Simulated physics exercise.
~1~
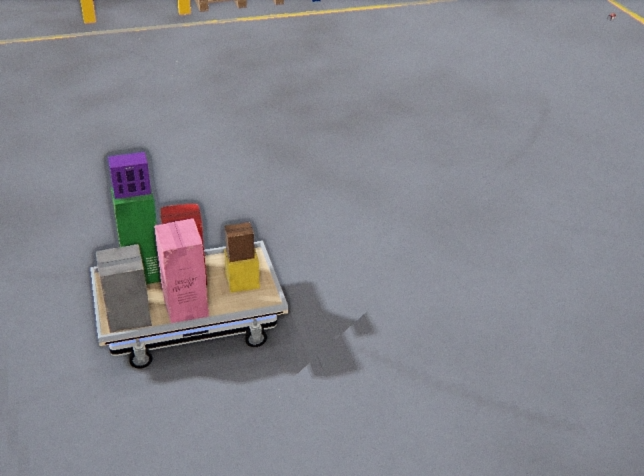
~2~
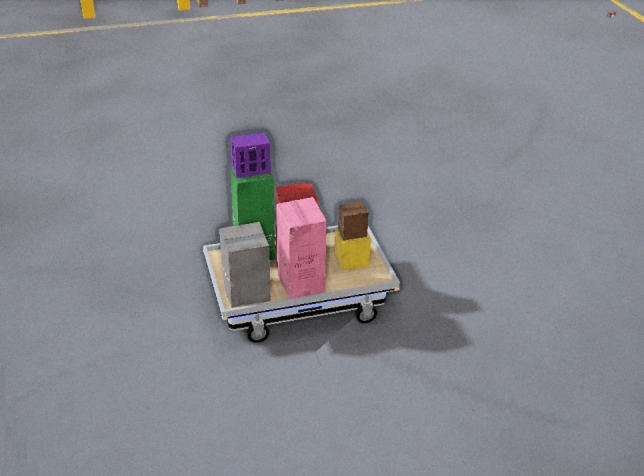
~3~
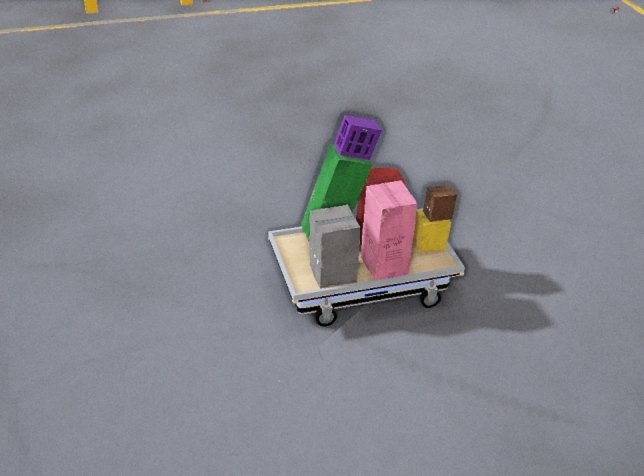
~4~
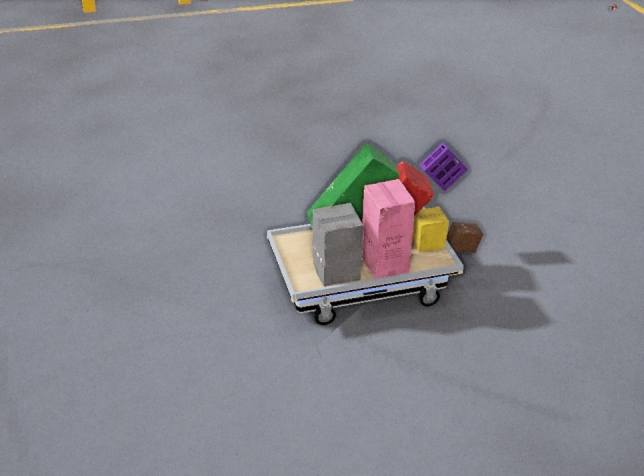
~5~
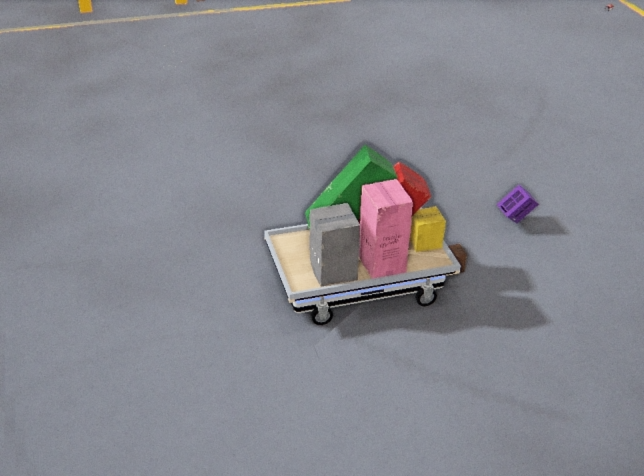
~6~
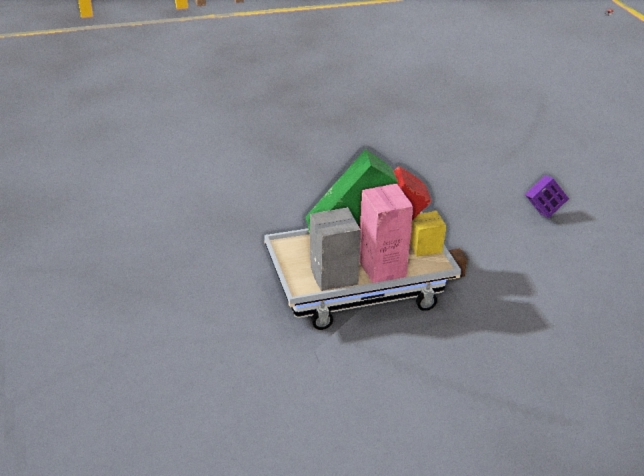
On a grey concrete floor, a flat cart carrying colourful boxes rolled right and stopped, and the green box tilted over against the leaning red one while the purple crate and brown box tumbled off, leaving the pink, grey and yellow boxes standing.
